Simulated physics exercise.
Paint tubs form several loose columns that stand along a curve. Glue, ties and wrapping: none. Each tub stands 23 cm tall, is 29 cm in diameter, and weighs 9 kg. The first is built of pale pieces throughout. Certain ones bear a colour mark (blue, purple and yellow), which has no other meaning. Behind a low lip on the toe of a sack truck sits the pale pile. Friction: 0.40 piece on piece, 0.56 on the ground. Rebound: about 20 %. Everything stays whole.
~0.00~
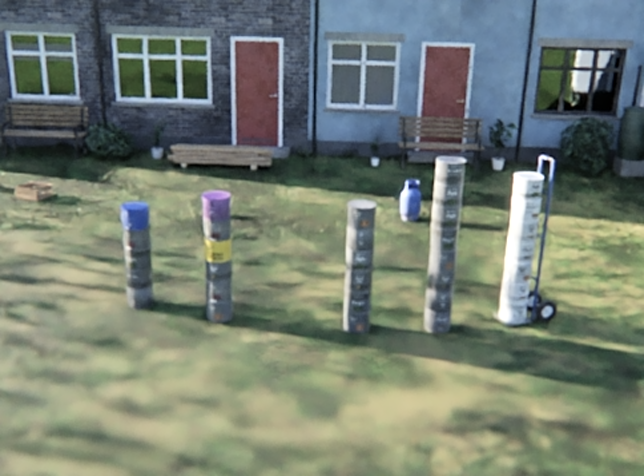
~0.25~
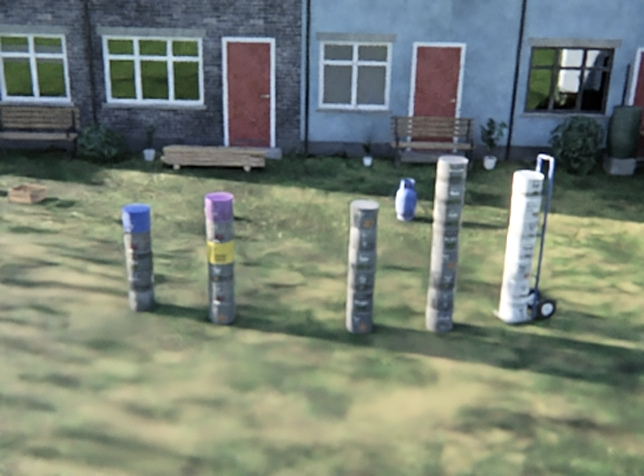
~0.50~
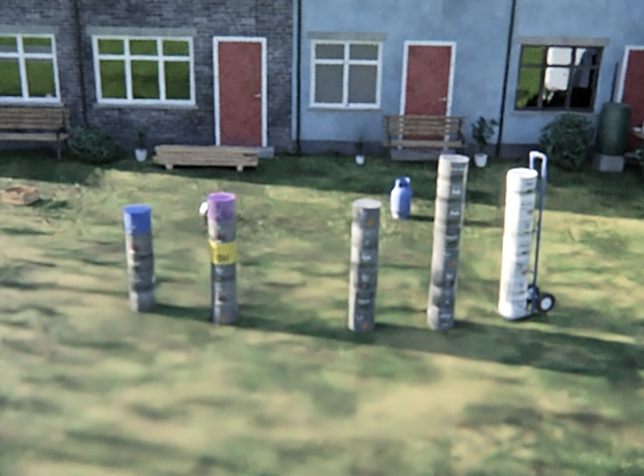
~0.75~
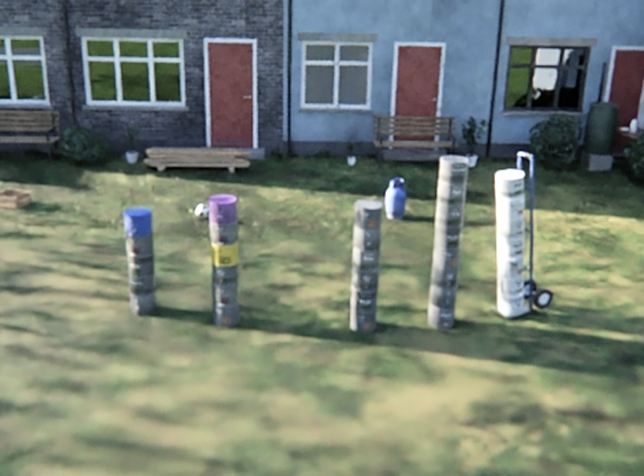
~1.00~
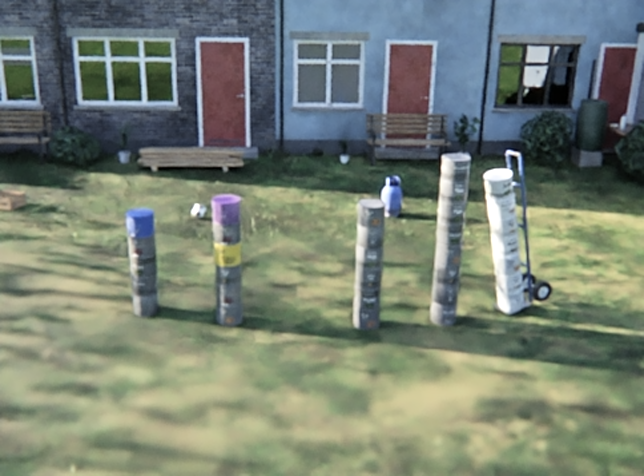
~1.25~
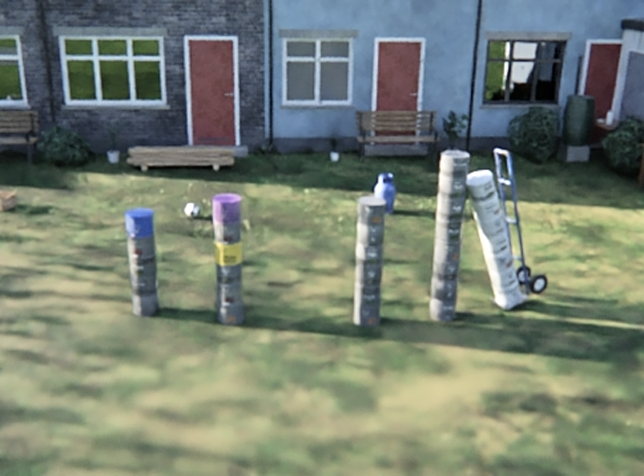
Garden lawn before terraced houses, a white column on a sack truck tilting left toward a tall grey stack, others standing still.
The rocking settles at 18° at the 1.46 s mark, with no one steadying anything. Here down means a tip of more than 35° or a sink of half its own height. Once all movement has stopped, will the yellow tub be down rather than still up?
No, it keeps its place.
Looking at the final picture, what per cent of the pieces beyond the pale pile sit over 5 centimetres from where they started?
Displaced: 50 %.
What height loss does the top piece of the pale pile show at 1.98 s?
About 40 cm.
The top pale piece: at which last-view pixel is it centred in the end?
(350, 385).
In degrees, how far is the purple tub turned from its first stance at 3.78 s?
About 0 degrees.
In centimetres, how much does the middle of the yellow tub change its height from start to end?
Roughly 0 centimetres lower.
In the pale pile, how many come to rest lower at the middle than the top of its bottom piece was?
I count 7 in total.
By 1.98 s, 7 of the pale pile down; none of the 25 other tubs down, 8 disturbed; yellow tub unmoved.
By 2.76 s, 7 of the pale pile down; 8 of the 25 other tubs down; yellow tub unmoved.
By 3.78 s, 7 of the pale pile down; 13 of the 25 other tubs down; yellow tub moved 34 mm.
When it is over (5.0 s), 7 of the pale pile down; 13 of the 25 other tubs down; yellow tub moved 33 mm; purple tub unmoved; blue tub unmoved. In pixels of the last frame, middles, yellow tub near (226, 250), purple tub near (226, 209).
